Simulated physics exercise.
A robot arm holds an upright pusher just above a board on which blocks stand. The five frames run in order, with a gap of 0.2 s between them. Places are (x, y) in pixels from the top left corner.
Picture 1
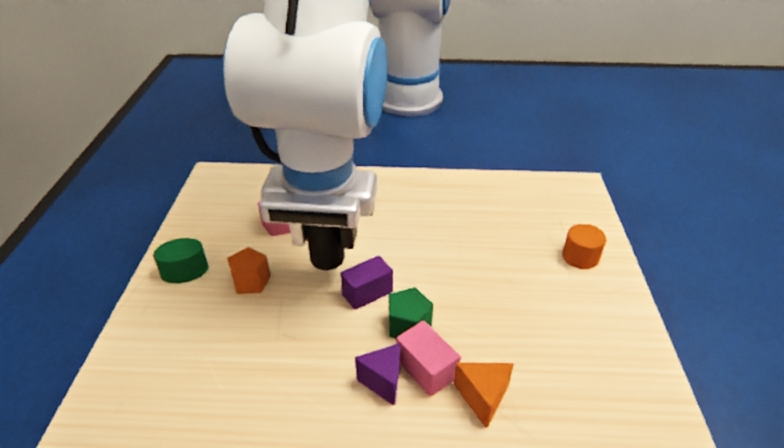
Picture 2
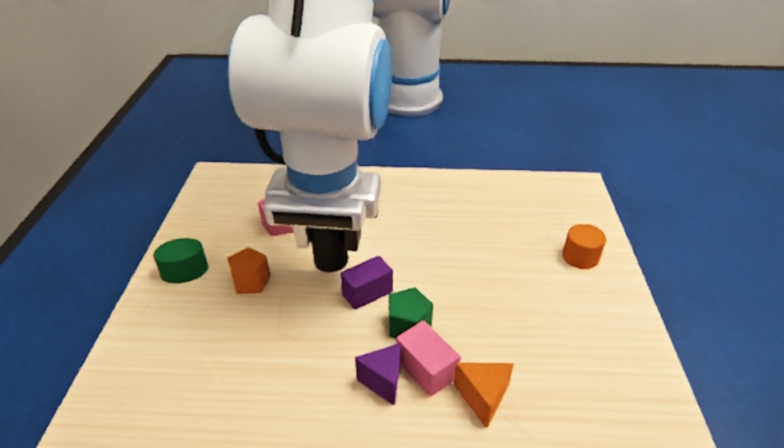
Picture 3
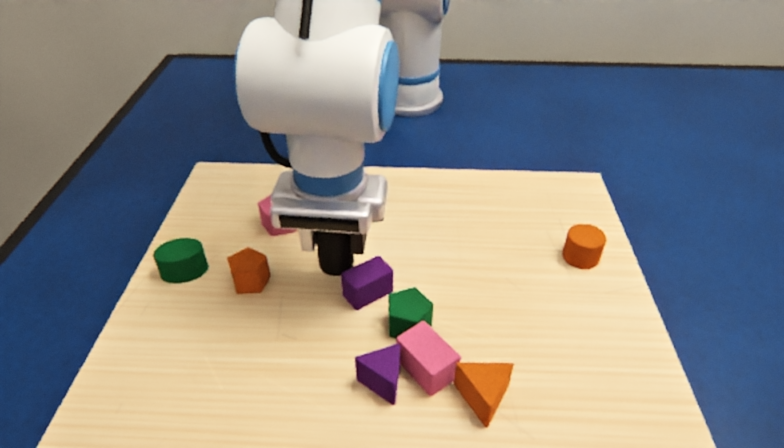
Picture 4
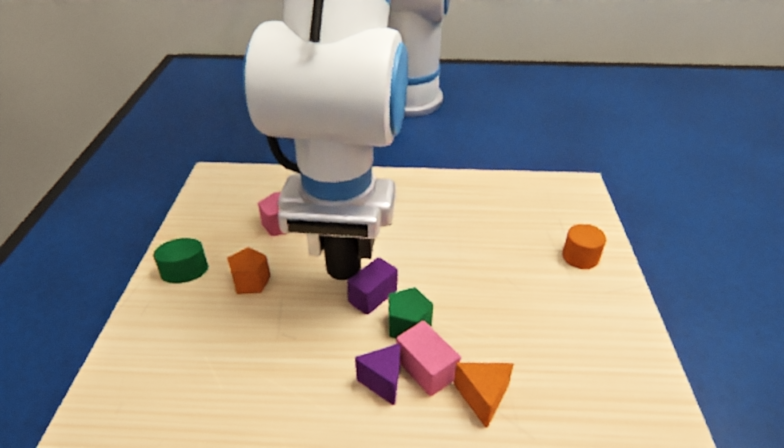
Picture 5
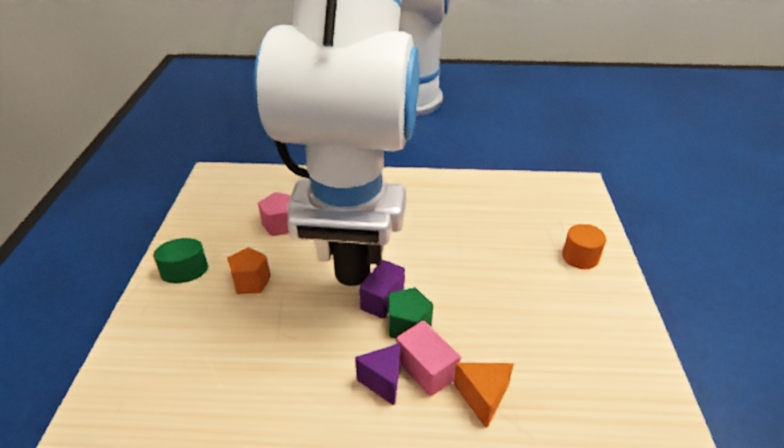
The robot arm moved its black pusher a short way right and slightly toward the viewer, meeting the purple rectangular block and nudging it a little to the right, while the other blocks stayed still.
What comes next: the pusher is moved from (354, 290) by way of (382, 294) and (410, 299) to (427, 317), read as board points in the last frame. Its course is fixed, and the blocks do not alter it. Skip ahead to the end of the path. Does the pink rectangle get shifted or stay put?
Answer: Moved.
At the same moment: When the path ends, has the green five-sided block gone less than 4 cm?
No, that is not what happens.
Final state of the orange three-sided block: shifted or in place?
The orange three-sided block is moved.
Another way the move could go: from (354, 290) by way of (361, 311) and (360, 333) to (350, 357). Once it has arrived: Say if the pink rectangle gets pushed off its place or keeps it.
Displaced.
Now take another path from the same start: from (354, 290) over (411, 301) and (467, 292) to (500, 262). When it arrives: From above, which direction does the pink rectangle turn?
Looking down, my answer is that the pink rectangle rotates clockwise.
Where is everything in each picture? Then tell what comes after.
The first picture shows lower end of the pusher at (328, 260), tops of blocks, purple rectangle at (367, 271), green five-sided block at (409, 304), pink rectangle at (428, 346), orange three-sided block at (487, 376).
The second picture shows pusher at (331, 262), blocks as before.
The third picture shows pusher at (337, 265), blocks as before.
The fourth picture shows pusher at (344, 269), purple rectangle at (373, 274).
The fifth picture shows pusher at (353, 275), purple rectangle at (383, 277), green five-sided block at (409, 304), pink rectangle at (428, 346), orange three-sided block at (487, 376).
The first path, step by step. Halfway along, pusher at (397, 280); purple rectangle at (425, 291), turned 35° clockwise; green five-sided block at (441, 316); pink rectangle at (441, 356), turned 45° clockwise; orange three-sided block at (490, 385), turned 35° anticlockwise.
At the end, pusher at (428, 301); purple rectangle at (461, 308); green five-sided block at (487, 338); pink rectangle at (447, 370), turned 65° clockwise; orange three-sided block at (491, 387), turned 45° anticlockwise.
